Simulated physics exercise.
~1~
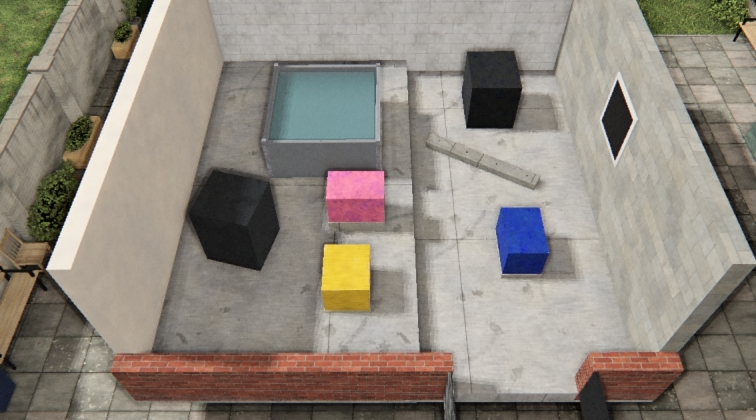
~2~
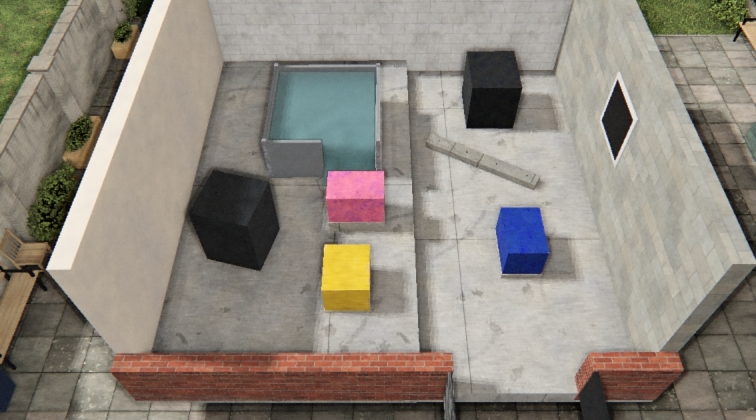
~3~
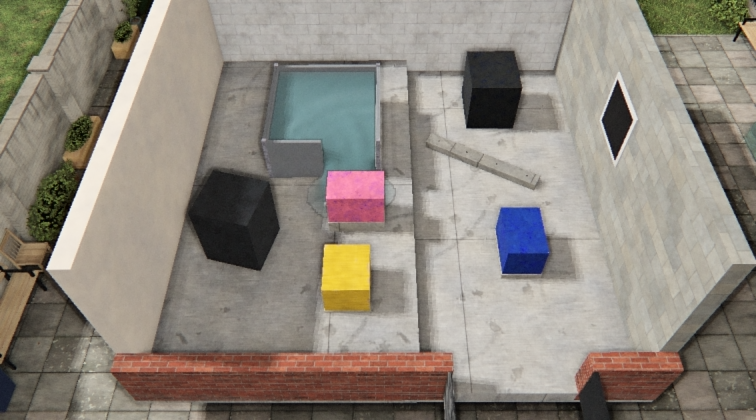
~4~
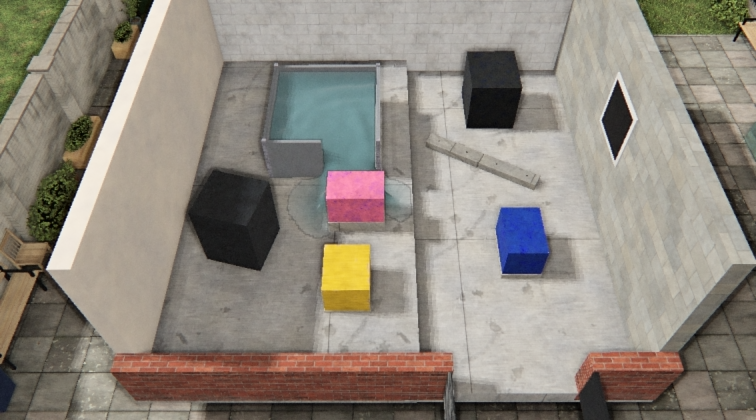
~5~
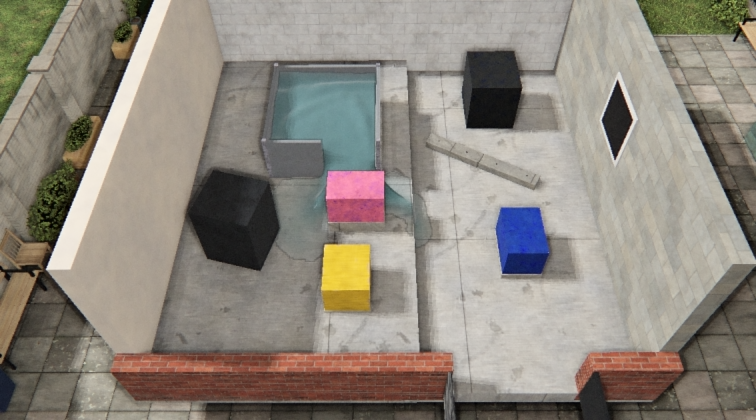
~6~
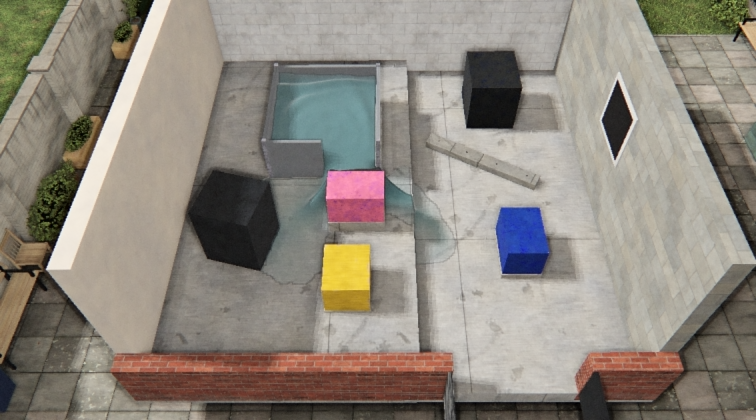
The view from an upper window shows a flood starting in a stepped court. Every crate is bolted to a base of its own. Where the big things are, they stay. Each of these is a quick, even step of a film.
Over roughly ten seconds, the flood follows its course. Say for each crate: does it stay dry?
In order: The pink crate is within reach, the blue crate is within reach, the yellow crate is within reach.
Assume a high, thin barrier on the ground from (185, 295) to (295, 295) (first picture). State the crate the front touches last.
That would be the blue-painted one.
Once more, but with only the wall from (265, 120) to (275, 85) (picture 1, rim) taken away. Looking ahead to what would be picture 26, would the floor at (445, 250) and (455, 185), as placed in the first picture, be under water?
Untouched, then untouched.
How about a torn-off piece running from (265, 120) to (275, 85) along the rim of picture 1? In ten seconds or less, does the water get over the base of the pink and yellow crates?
As I see it, pink stays clear and yellow is doused.
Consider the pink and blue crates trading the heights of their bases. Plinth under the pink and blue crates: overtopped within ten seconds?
Result: Pink crate gets splashed; blue crate comes through fine.
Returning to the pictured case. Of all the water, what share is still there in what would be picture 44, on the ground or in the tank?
Roughly 90 out of every hundred parts.
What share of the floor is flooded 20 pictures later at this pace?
Roughly 70 per cent.
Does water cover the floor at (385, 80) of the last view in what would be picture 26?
Lab note: Spot reads unsubmerged.
A moment on, water covers 25 % of the floor; the pink crate water round its plinth, the blue crate water round its plinth, the yellow crate water round its plinth.
Next, water covers 40 % of the floor; the pink crate water round its plinth, the blue crate water round its plinth, the yellow crate water round its plinth.
Then, water covers 70 % of the floor; the pink crate water round its plinth, the blue crate water round its plinth, the yellow crate water round its plinth.
Later, water covers 90 % of the floor; the pink crate water round its plinth, the blue crate water round its plinth, the yellow crate water round its plinth.
In the end, water covers 95 % of the floor; the pink crate was topped, the blue crate was topped, the yellow crate was topped.
